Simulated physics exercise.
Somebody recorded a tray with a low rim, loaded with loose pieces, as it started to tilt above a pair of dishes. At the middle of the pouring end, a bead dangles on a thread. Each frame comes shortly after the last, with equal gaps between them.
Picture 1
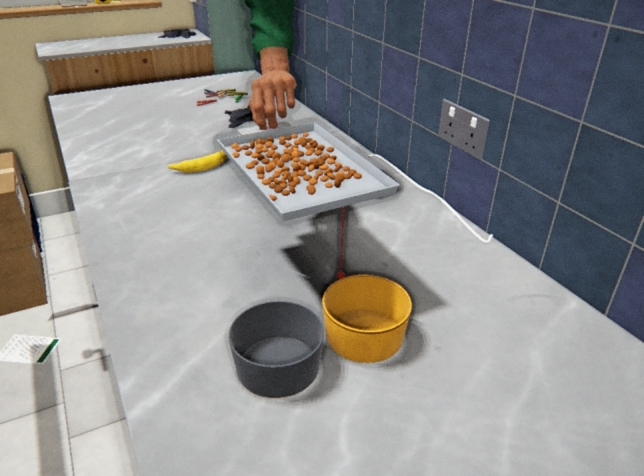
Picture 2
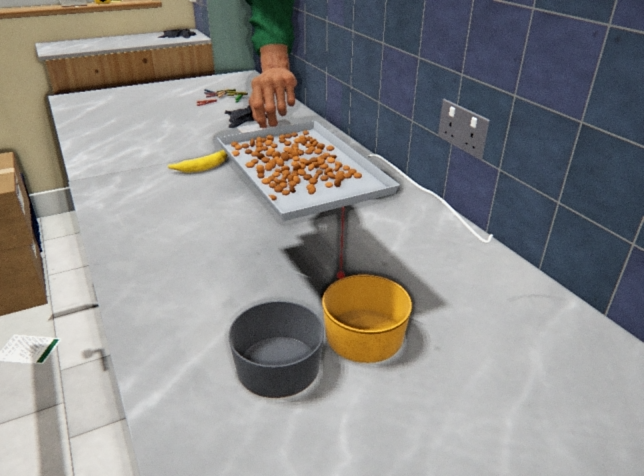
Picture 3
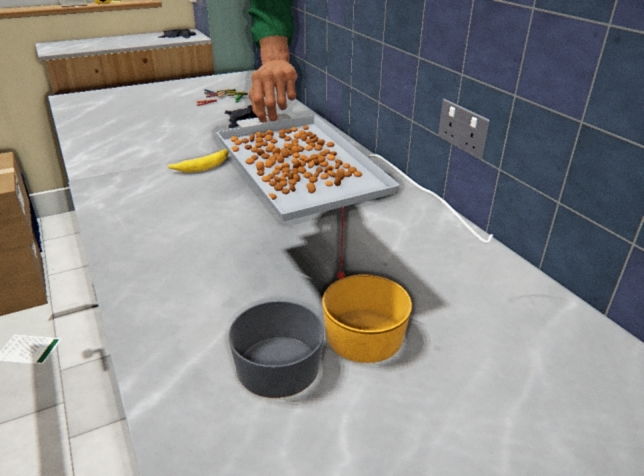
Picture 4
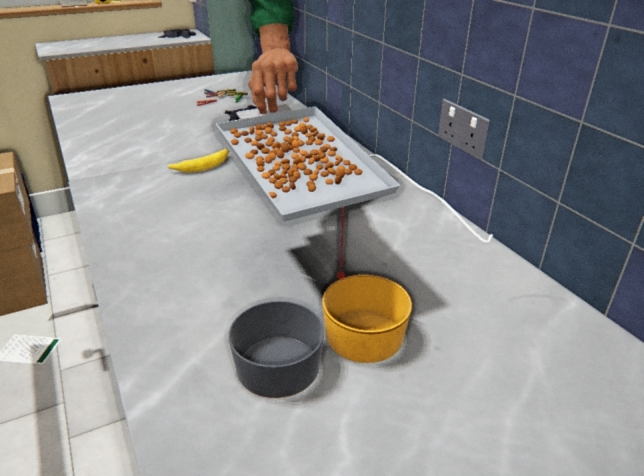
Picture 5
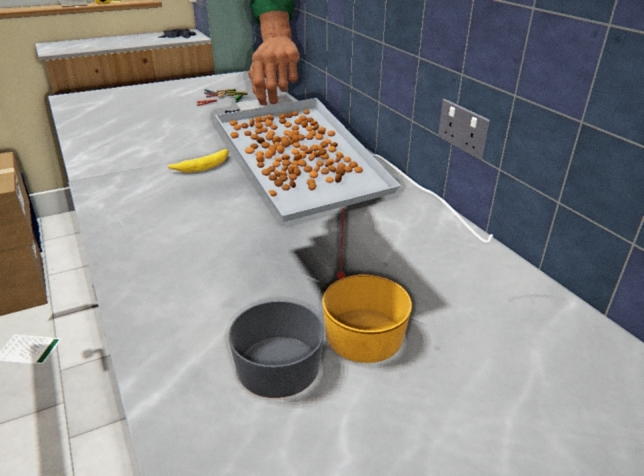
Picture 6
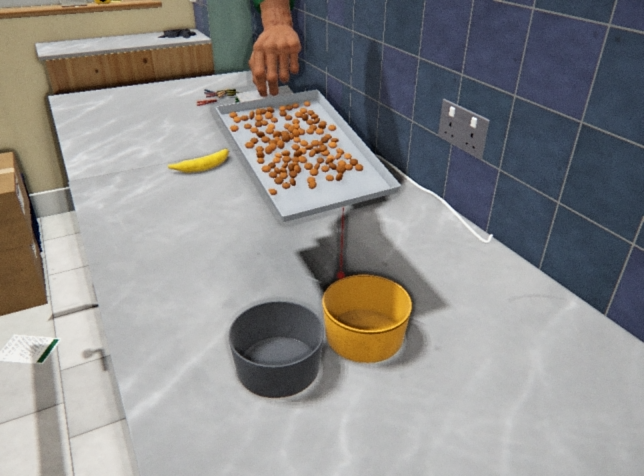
A grey tray of small brown pieces tilted slowly as a hand at its far end lifted it, while the pieces stayed in place above a dark dish and a yellow dish on the counter.
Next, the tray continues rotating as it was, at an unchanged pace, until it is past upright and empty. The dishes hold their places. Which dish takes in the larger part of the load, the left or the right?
The right dish.
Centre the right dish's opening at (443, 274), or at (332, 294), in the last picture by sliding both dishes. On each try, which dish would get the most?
The dish to the left, then the dish to the right.
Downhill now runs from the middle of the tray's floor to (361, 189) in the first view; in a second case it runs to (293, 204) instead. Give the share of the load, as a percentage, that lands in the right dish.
First heading roughly 40 %, second roughly 10 %.
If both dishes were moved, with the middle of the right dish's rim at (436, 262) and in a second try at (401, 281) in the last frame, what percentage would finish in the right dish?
0% for the first placement, 20% for the second.
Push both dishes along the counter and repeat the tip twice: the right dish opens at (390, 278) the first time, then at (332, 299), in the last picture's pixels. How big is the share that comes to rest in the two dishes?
The first gives 80 %, the second 70 %.
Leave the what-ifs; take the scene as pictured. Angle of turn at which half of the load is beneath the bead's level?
I'd put it at about 100 degrees.
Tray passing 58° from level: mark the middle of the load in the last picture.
Centre estimate: (333, 195).
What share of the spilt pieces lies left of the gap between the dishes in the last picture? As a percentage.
I reckon around 20 per cent.
Soon after the last picture, tray tipped steeply; nearly all on the tray; a stray few in the right dish; a small part in the air.
A little later, tray tipped right over; about half on the tray; a small part in the left dish; about a quarter in the right dish; a small part outside both; a small part in the air.
Later still, tray tipped past a quarter turn; about a quarter in the left dish; about two thirds in the right dish; a small part outside both.
At rest, tray tipped past a quarter turn; about a quarter in the left dish; about two thirds in the right dish; a small part outside both.
